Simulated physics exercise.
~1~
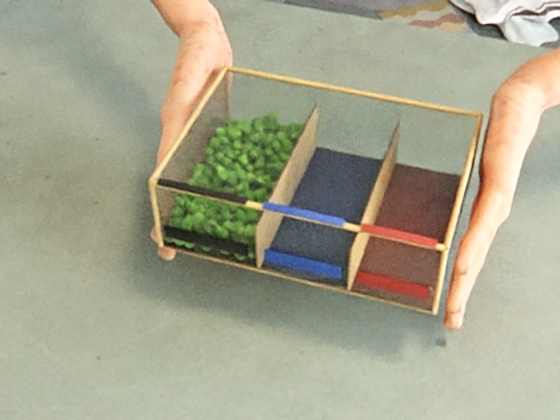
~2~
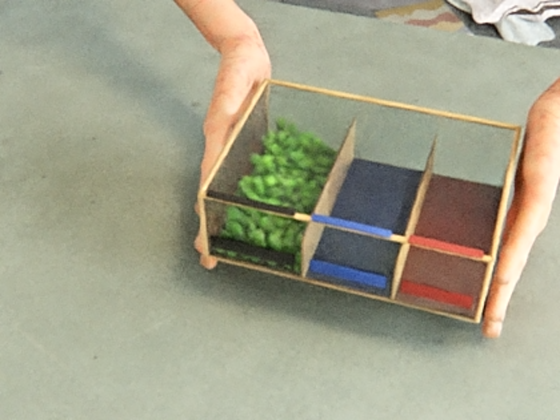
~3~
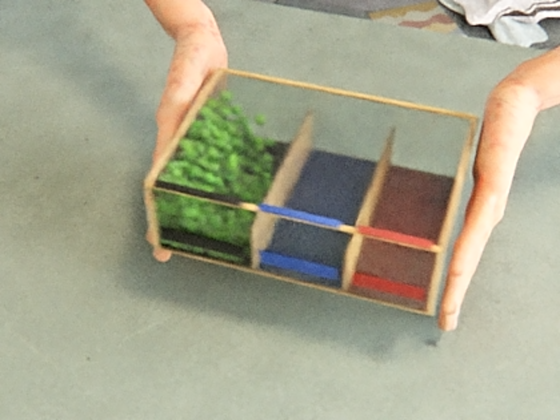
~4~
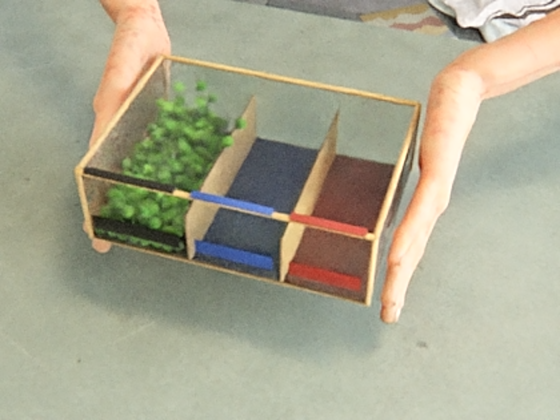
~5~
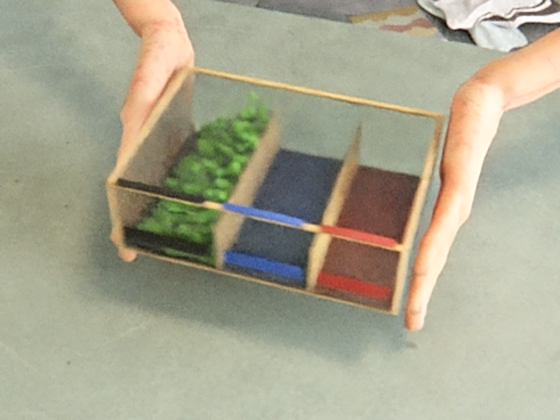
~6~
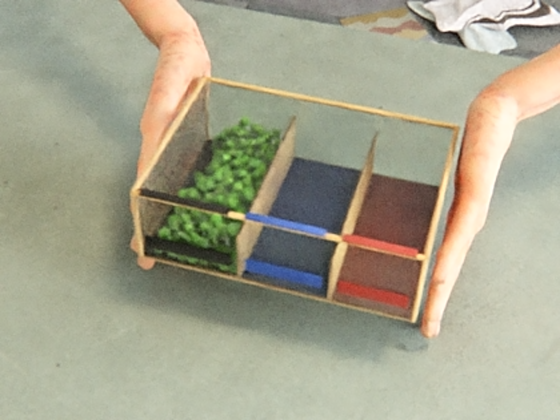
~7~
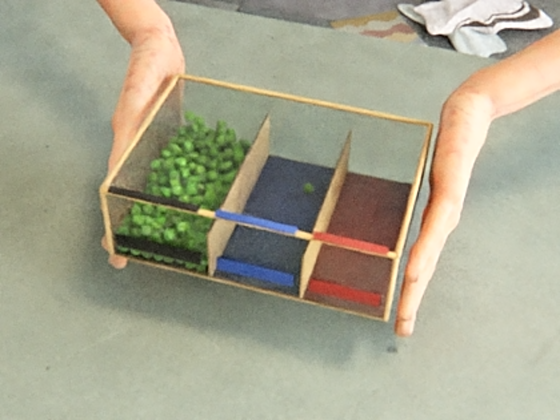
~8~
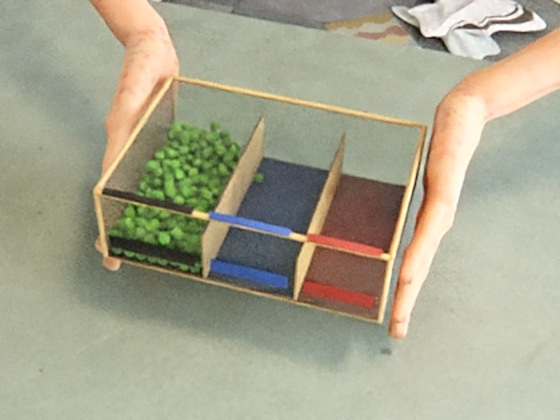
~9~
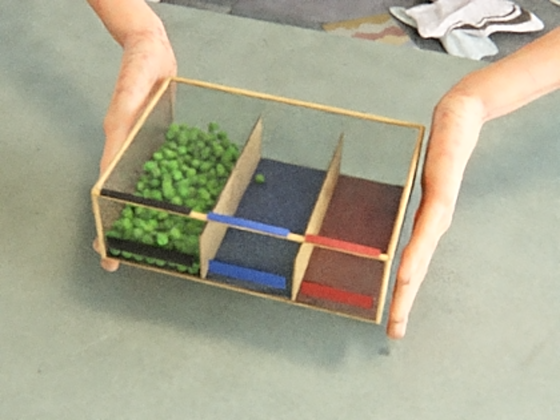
Two hands hold a clear, wood-edged box with its lid shut above a grey-green tabletop, seen from above at an angle, with a crumpled striped cloth at the upper right. Thin walls split it into three sections, the left one marked black and filled with green peas, the middle blue and the right red, both empty. The hands shake the box right, then further left, then right again, and the peas tumble and heap against the walls. The swings fade, and a stray pea appears in the blue section. The box comes to rest with nearly all the peas still in the black section.
